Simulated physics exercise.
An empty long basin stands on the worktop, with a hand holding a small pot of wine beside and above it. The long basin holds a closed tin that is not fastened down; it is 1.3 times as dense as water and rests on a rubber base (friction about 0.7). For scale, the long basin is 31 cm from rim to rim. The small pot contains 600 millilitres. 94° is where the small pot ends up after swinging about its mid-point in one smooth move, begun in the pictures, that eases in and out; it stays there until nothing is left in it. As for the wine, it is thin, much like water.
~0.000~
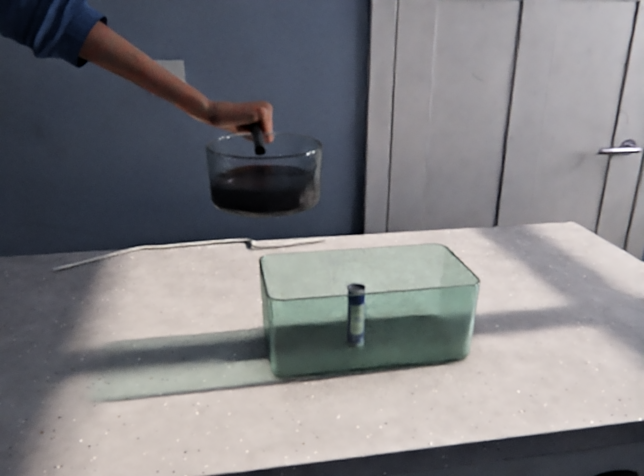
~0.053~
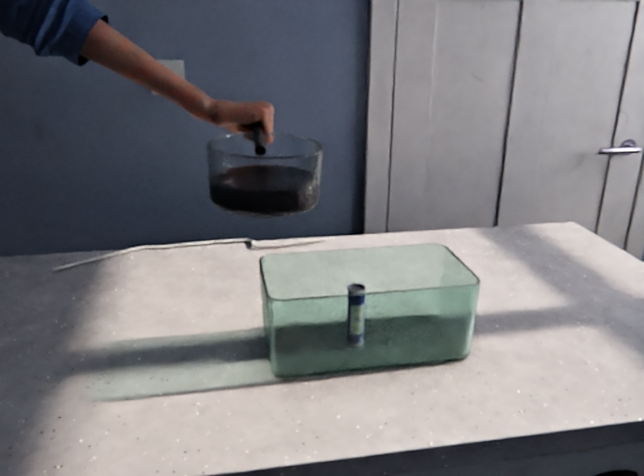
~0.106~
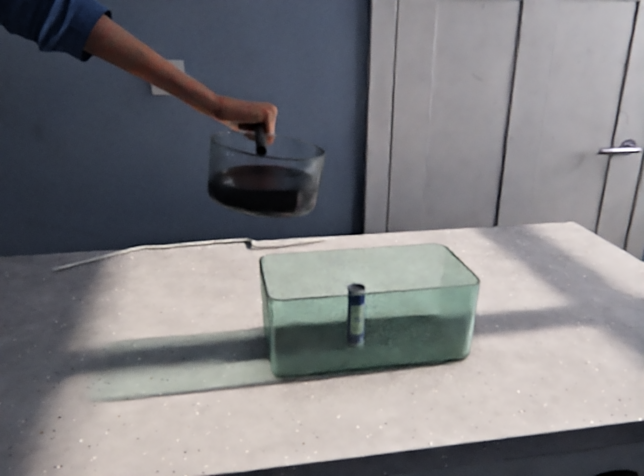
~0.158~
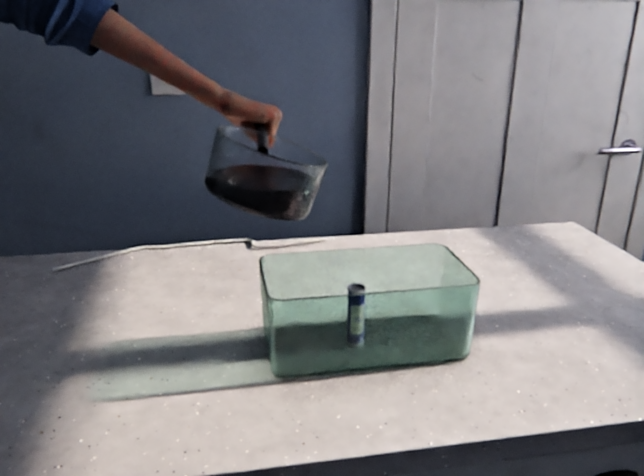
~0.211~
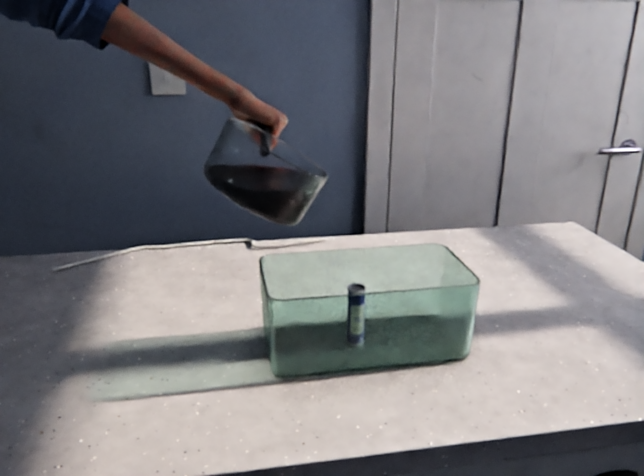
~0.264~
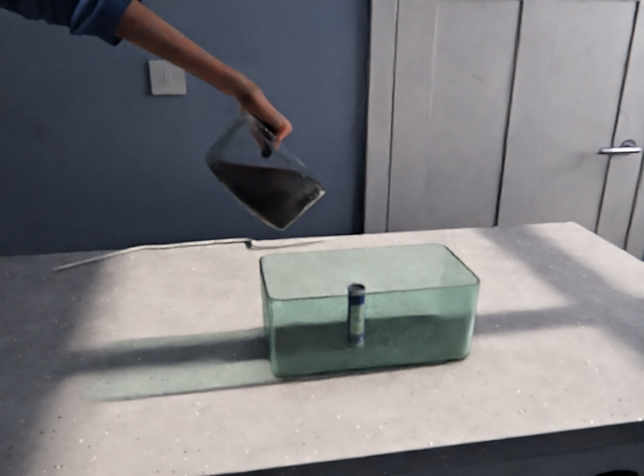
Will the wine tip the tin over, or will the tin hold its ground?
It is tipped over.
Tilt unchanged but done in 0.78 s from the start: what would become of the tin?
In that case the tin stays vertical.
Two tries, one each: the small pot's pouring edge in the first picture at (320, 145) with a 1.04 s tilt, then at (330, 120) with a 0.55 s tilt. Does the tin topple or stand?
Run one: It does not tip. Run two: It tumbles.
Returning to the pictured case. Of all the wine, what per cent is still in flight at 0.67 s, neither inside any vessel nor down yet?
About 10 per cent.
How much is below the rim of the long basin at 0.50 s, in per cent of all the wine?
Fraction in basin: Approx. 18%.
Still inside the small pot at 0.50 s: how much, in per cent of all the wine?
Portion remaining: Approx. 36 per cent.
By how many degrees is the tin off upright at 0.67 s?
It tilts roughly 0° from upright.
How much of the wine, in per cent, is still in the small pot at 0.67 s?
What remains is about 18 percent of it all.
By 0.50 s the tilt is 93° and 35 per cent is still to pour; the tin stands where it began.
By 0.67 s the tilt is 94° and 17 per cent is still to pour; the tin stands 1 cm from where it began.
By 0.85 s the tilt is 94° and 6 per cent is still to pour; the tin leans 13°.
By 1.04 s the tilt is 94° and 2 per cent is still to pour; the tin leans 50°.
At rest the tin lies on its side.
